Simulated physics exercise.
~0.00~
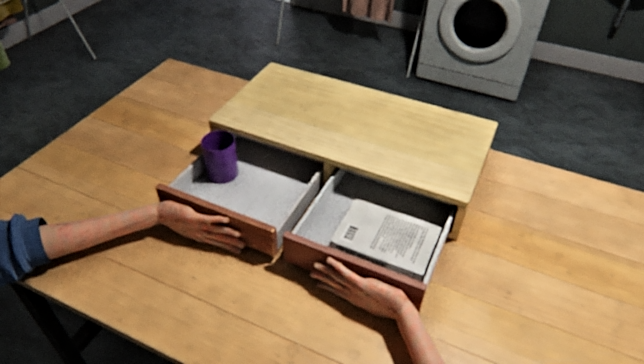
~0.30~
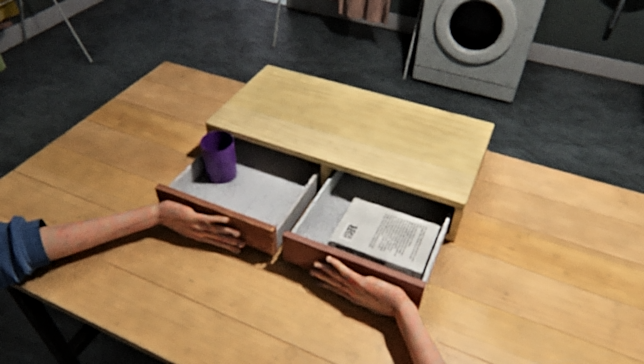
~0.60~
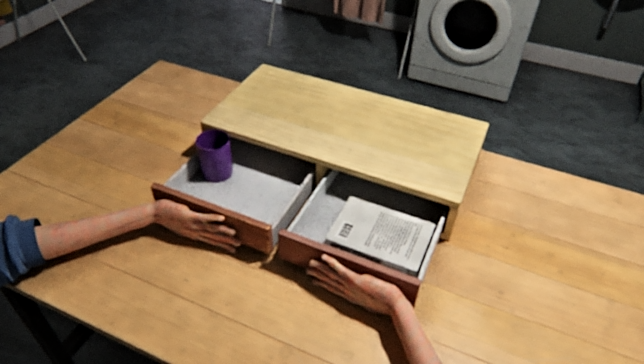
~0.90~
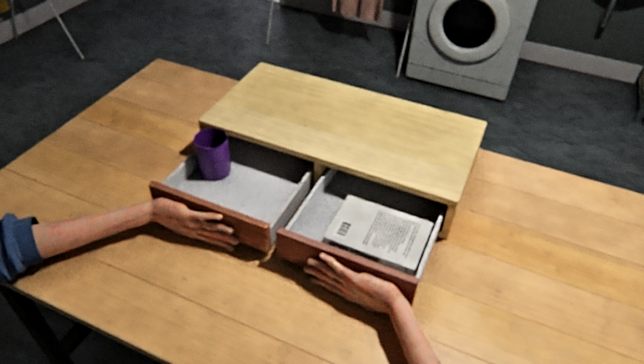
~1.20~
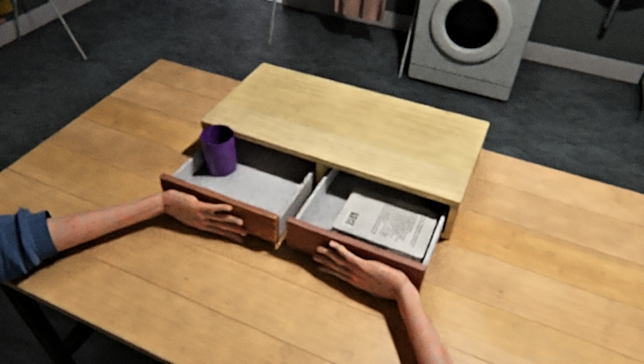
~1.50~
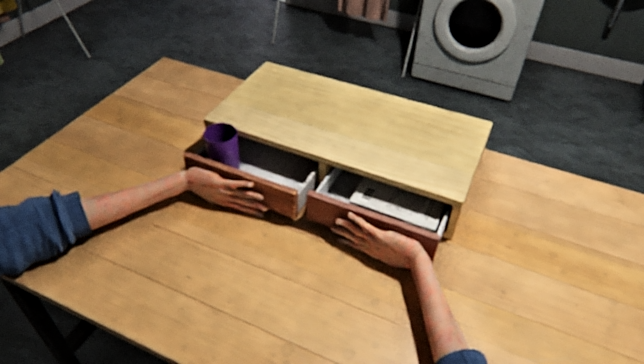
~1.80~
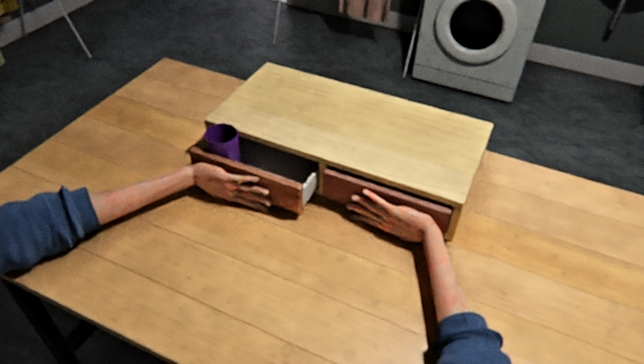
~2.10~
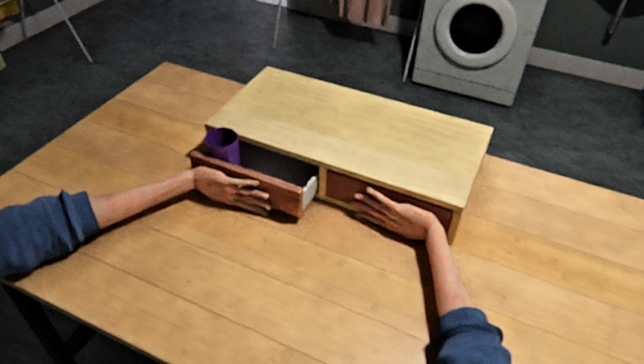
Two open drawers with reddish-brown fronts sit in a low, pale wooden cabinet on a plank table, seen from above in a dark-floored room with a white front-loading machine behind. The left drawer holds an upright purple beaker near its outer side, and the right one holds a white book lying flat. Two hands in blue sleeves rest against the fronts, then push both drawers inward together. The book slips out of sight beneath the cabinet top as the right drawer closes fully. The left drawer stops partway, jammed and still open, with the beaker upright against the cabinet's edge.
